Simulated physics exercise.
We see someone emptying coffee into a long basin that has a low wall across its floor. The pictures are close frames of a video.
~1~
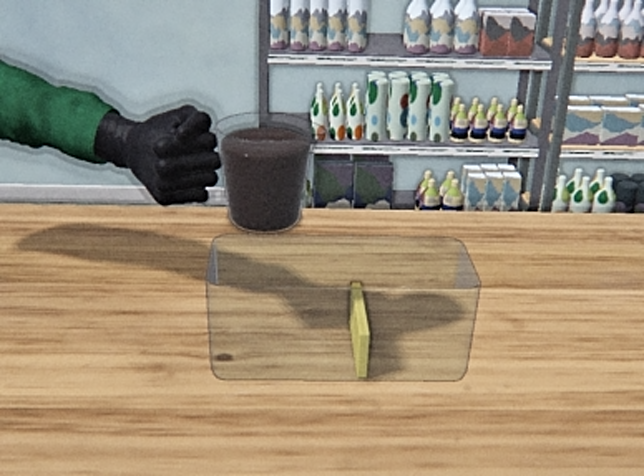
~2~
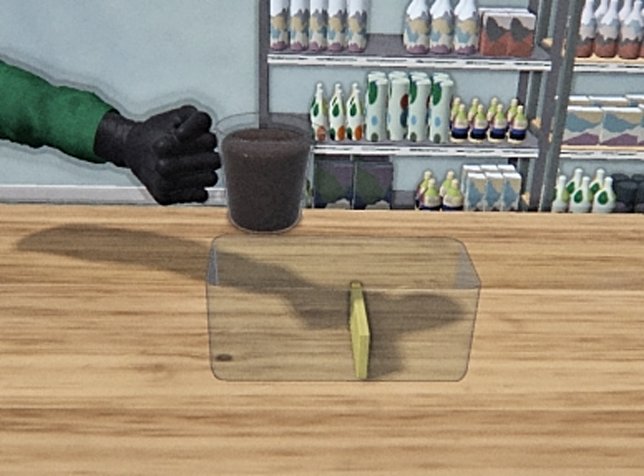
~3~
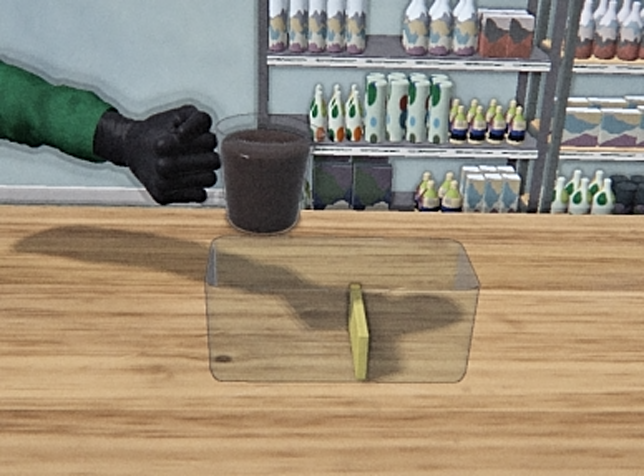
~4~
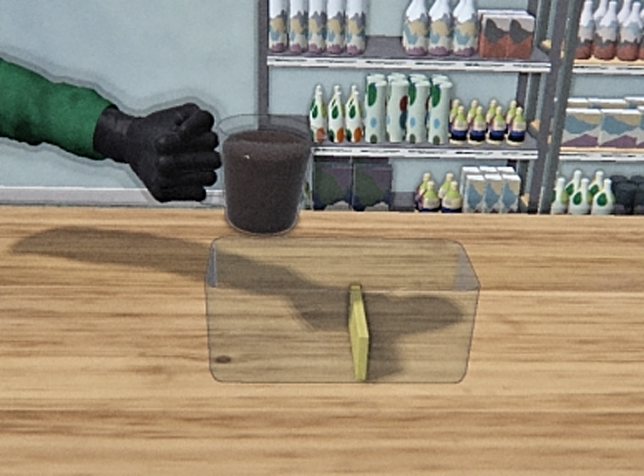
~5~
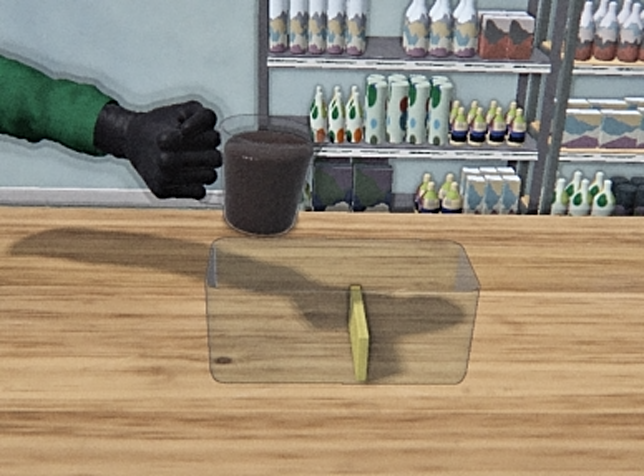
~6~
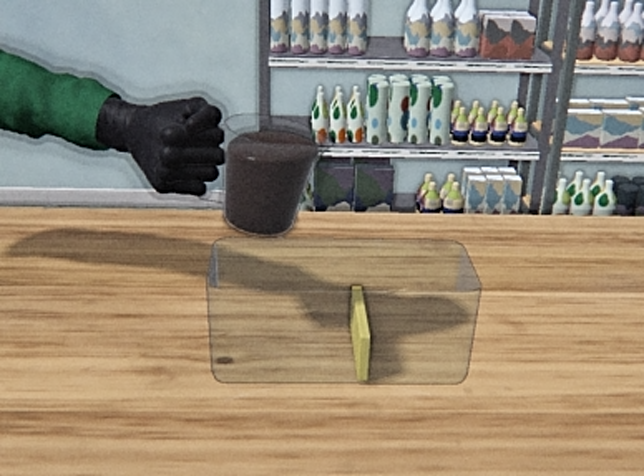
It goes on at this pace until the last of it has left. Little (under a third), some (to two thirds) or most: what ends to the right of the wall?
In the end more than two thirds is right of the wall.
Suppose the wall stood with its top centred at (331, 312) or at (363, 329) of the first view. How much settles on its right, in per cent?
Near 100 % and 70 %.
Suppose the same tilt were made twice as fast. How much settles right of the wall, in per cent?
Roughly 65 in a hundred.
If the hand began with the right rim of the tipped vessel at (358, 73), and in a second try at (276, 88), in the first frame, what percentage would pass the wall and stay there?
About 95 and 5 per cent.
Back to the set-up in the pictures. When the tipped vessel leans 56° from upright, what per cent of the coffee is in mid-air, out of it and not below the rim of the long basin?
Roughly 15 in a hundred.
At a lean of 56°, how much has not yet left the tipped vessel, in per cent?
Close to 80 per cent.
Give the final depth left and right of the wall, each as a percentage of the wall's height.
Some 10 per cent left and 50 right.
A moment on, the tilt is 56° and 81 per cent is still to pour, 0 is left of the wall and 6 right of it.
Next, the tilt is 89° and 29 per cent is still to pour, 4 is left of the wall and 54 right of it.
Then the tilt is 99° and 2 per cent is still to pour, 22 is left of the wall and 74 right of it.
Later the tilt is 99° and 0 per cent is still to pour, 25 is left of the wall and 74 right of it.
Finally, 25 per cent lies left of the wall, 74 right of it and 0 outside.
